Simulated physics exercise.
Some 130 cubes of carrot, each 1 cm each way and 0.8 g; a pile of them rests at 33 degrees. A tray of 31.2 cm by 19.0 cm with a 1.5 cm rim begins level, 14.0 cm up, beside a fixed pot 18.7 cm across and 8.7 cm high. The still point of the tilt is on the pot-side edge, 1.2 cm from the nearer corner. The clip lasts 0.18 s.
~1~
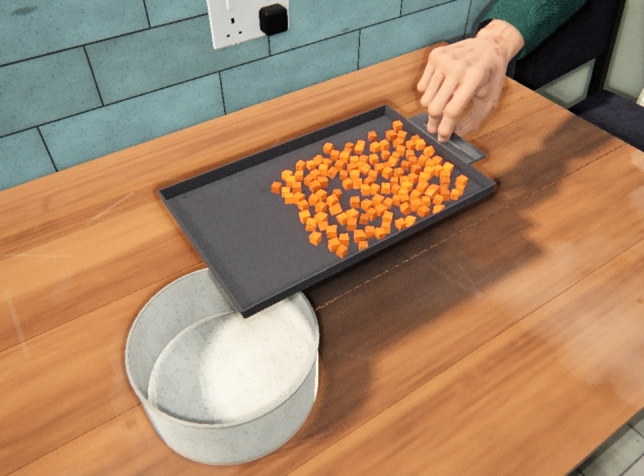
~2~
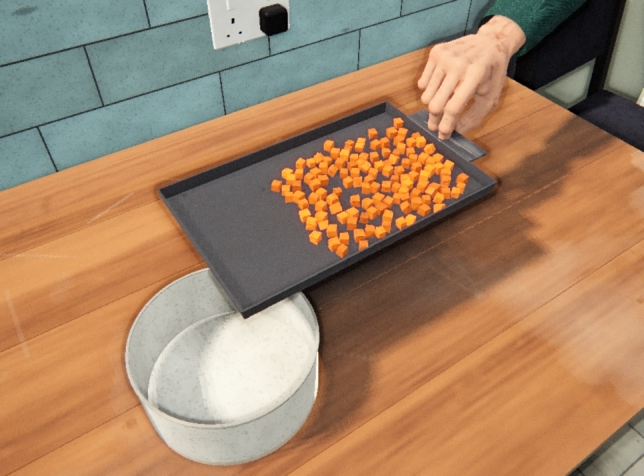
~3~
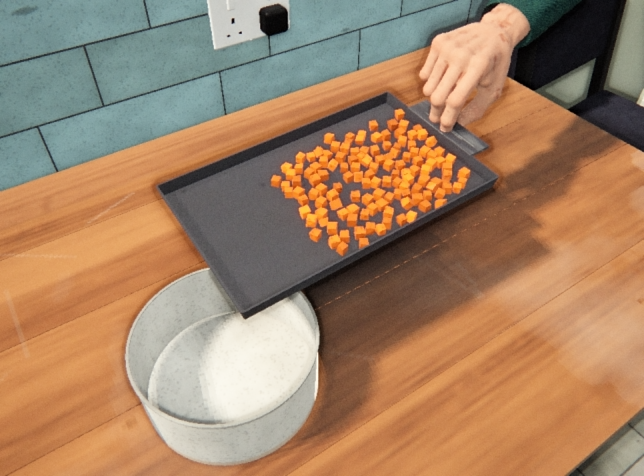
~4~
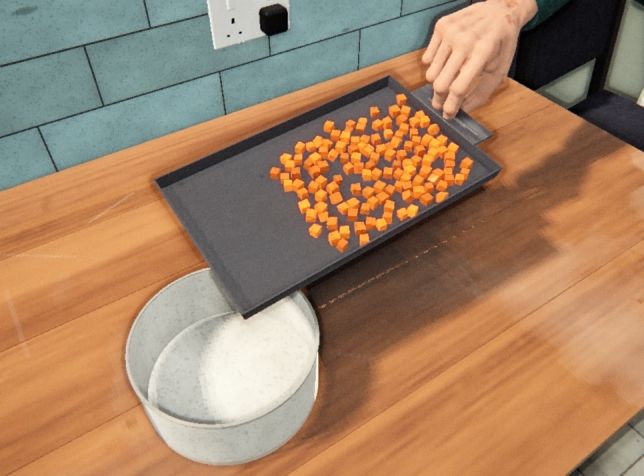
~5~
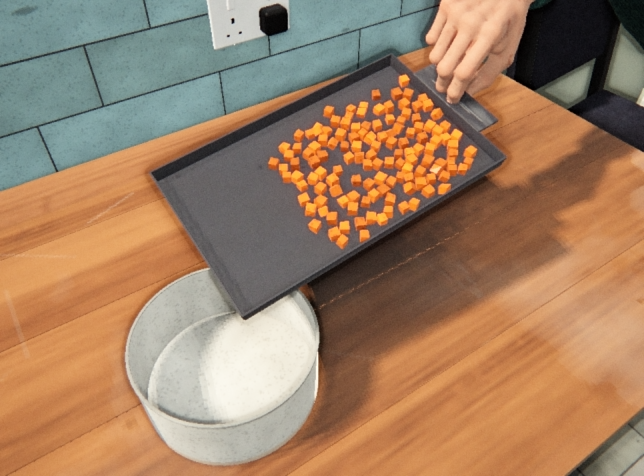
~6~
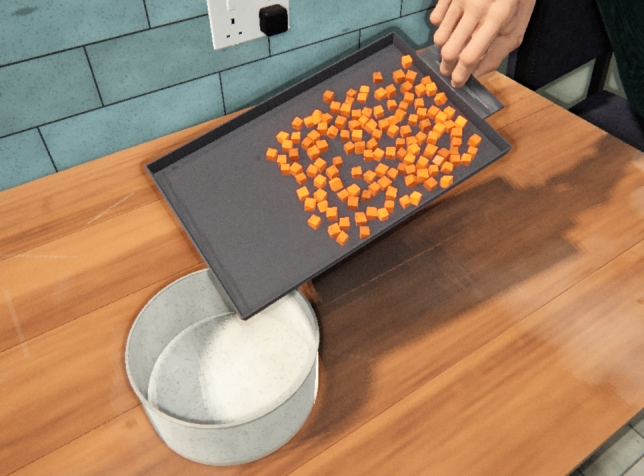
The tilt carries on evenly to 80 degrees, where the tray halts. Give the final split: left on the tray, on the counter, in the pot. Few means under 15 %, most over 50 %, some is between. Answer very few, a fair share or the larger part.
Tray very few, counter the larger part, pot a fair share.
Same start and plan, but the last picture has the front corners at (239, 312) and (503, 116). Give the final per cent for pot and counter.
Pot 70, counter 30.
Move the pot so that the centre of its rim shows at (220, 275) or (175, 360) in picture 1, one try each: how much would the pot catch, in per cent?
Some 0 and 25 per cent.
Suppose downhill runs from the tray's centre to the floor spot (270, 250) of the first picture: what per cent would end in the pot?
Some 70 per cent.
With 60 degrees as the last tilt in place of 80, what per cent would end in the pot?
Then about 30 per cent.
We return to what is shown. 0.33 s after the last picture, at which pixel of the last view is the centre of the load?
Around (365, 188).
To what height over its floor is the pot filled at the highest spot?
About 1.5 cm.
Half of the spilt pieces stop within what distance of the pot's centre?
Roughly 24 cm.
Then, 0.20 s after the last picture, tilt 51 degrees; the tray holds 100 %, the pot 0 %.
Then, 0.33 s after the last picture, tilt 72 degrees; the tray holds 100 %, the pot 0 %.
Then, 0.59 s after the last picture, tilt 80 degrees; the tray holds 10 %, the pot 25 %.
In the end, tray 5 %, counter 65 %, pot 30 %.
